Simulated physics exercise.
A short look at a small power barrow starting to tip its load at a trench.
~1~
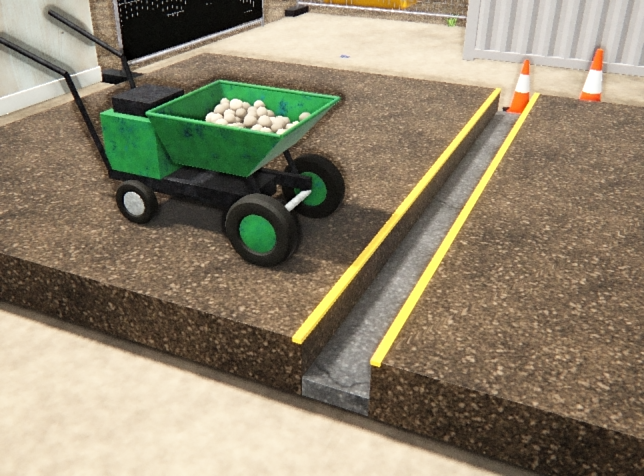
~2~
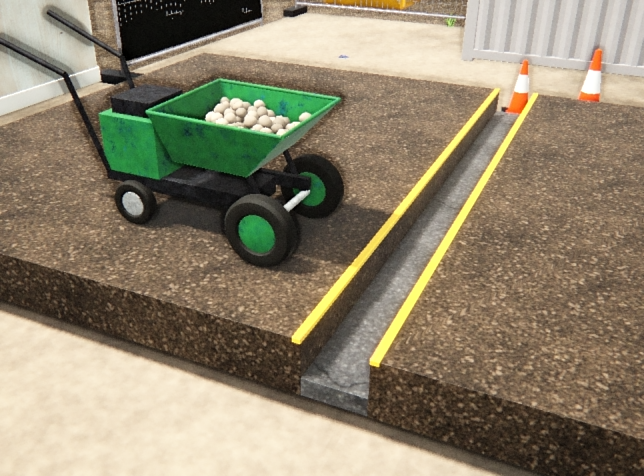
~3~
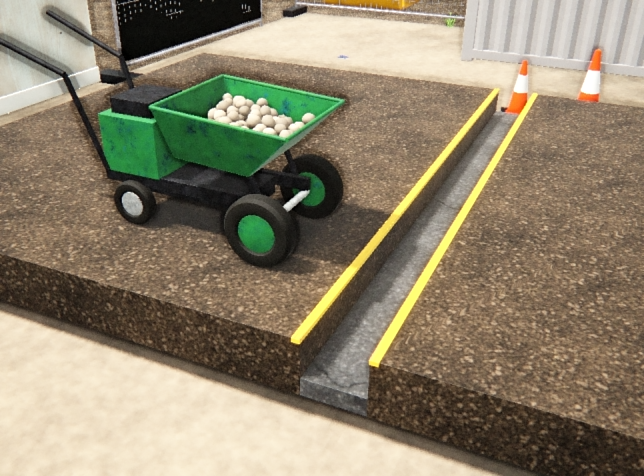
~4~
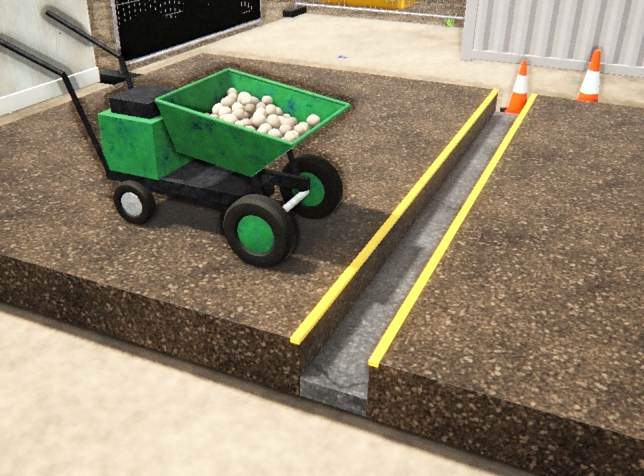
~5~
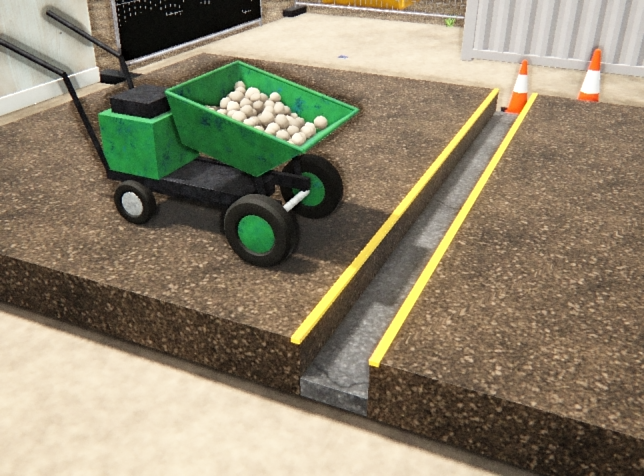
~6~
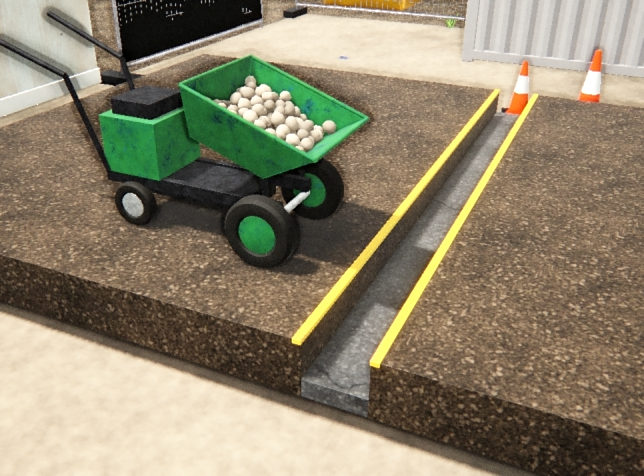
An outdoor yard with a raised slab of brown, speckled ground is seen from above at an angle by a still camera. A green power barrow with black handles holds pale round stones at left, beside a grey-floored trench edged in yellow, with two orange-and-white cones behind. The barrow's wheels stay put while its skip, level at first, tilts steadily forward to the right, the stones shifting slightly inside.
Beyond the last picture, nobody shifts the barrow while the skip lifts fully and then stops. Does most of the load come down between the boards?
Beyond half.
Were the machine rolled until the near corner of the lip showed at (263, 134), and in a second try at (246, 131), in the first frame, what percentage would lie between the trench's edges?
100 %, then 100 %.
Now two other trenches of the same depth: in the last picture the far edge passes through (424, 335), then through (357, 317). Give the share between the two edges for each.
100 %, then 20 %.
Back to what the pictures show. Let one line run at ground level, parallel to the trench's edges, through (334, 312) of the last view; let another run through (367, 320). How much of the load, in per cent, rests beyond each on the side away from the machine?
That's 90 in a hundred for the first and 50 in a hundred for the second.
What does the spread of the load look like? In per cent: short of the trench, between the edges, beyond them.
I'd say about 0 per cent short, about 80 between and about 20 beyond.
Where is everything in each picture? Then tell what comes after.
Lip of the skip at (281, 137), level; top of the load at (242, 114), river pebbles; first edge of the trench at (323, 307); far edge at (397, 326), the trench over half as wide as the skip, and about half as deep as wide, in the first picture.
Lip of the skip at (282, 138), level; top of the load at (235, 122), in the second picture.
Lip of the skip at (286, 140), tipped barely; top of the load at (238, 120), in the third picture.
Lip of the skip at (293, 145), tipped a little; top of the load at (238, 108), in the fourth picture.
Lip of the skip at (303, 151), tipped a little; top of the load at (246, 104), in the fifth picture.
Lip of the skip at (315, 160), tipped clearly; top of the load at (249, 94); first edge of the trench at (322, 308); far edge at (396, 327), in the sixth picture.
Soon after the last picture, skip tipped steeply; all in the skip.
A little later, skip tipped right over; about half in the skip; about a third in or heaped over the trench; a small part beyond it; a stray few falling.
Later still, skip tipped right over; most in or heaped over the trench; about a quarter beyond it.
At rest, skip tipped right over; most in or heaped over the trench; about a quarter beyond it.
